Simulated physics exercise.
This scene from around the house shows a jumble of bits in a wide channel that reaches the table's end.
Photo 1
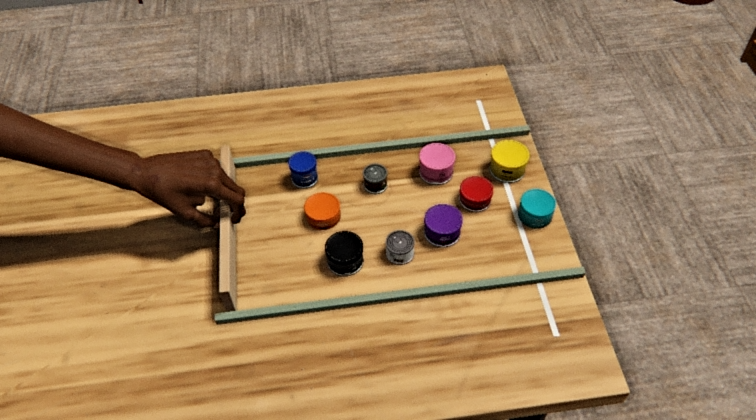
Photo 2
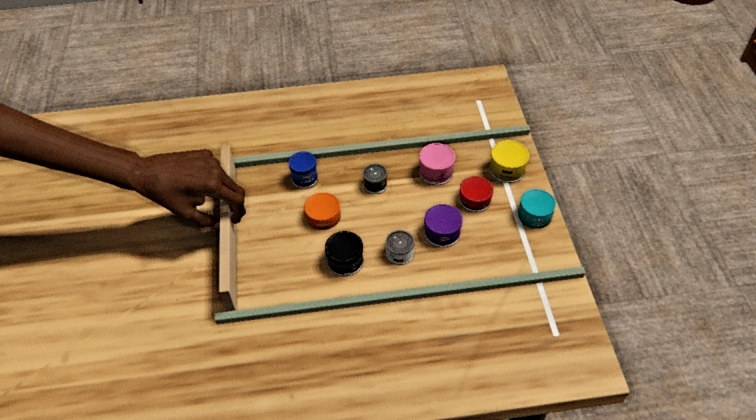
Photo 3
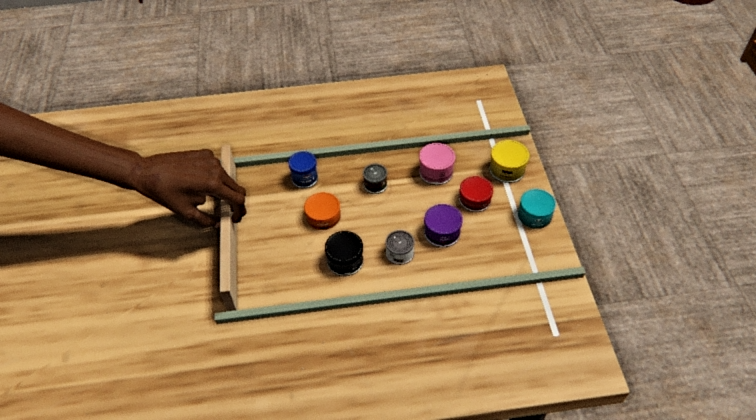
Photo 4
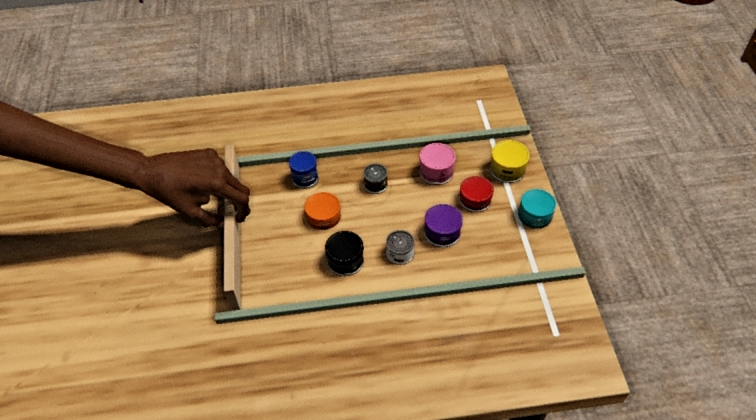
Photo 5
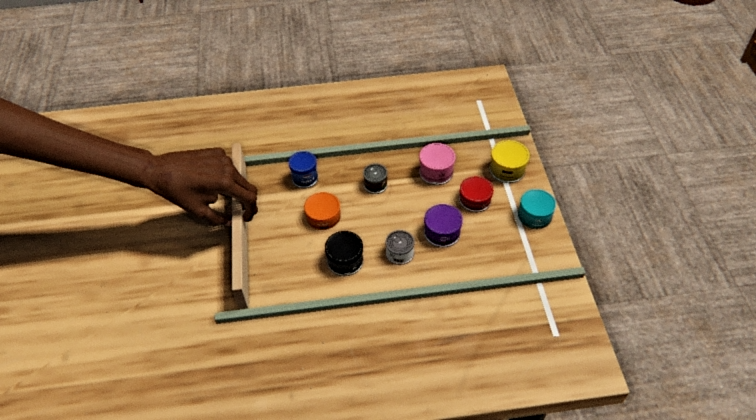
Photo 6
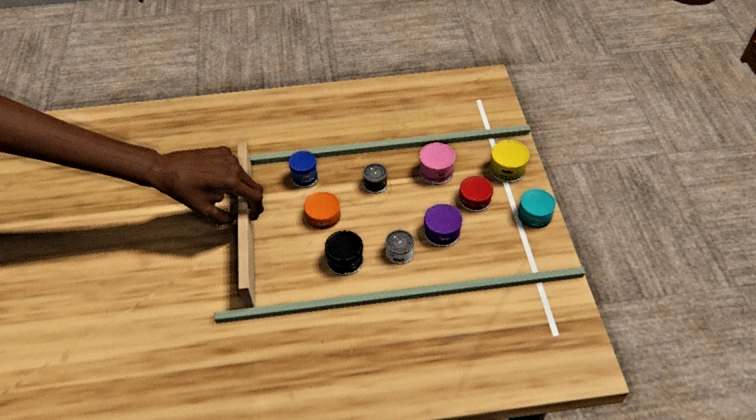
The clip opens on a wooden table where a hand holds a board upright at the left of a channel between two green strips, with colourful round containers spread toward a white line. The board stays nearly still at first, then the hand slides it slightly right, while the containers remain in place.
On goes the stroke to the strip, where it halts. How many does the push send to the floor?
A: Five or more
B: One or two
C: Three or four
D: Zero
C.
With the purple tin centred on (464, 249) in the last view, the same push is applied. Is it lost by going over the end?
It stays on.
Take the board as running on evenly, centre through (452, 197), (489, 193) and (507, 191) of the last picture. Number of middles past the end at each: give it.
Counts per position: 0 / 1 / 3.
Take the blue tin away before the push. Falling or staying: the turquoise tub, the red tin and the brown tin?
Turquoise tub - gone; red tin - gone; brown tin - safe.
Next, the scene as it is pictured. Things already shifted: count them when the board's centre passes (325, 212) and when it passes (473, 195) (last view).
So far 3, and 9 at the second.
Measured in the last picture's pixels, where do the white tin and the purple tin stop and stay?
You'll find the first one at (577, 254) and the second at (536, 208).
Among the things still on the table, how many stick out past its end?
Overhanging: 2.
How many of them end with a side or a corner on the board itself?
Counting them up gives 5.
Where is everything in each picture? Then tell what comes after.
In the first frame, turquoise tub (537, 209); yellow tin (509, 162); red tin (476, 194); board (228, 224); tape (512, 202).
In the second frame, yellow tin (509, 162); board (228, 224).
In the third frame, red tin (476, 194); pink pot (437, 164).
In the fourth frame, turquoise tub (537, 209); purple tin (443, 226).
In the fifth frame, yellow tin (509, 162); orange tub (323, 211).
In the sixth frame, turquoise tub (537, 209); yellow tin (509, 162); red tin (476, 194); board (245, 221); tape (512, 202).
Early on, none off yet; turquoise tub at rest near (537, 209); yellow tin at rest near (509, 162); red tin at rest near (476, 194).
Finally, the number that fall off is three or four; lost, red tin, yellow tin and turquoise tub.
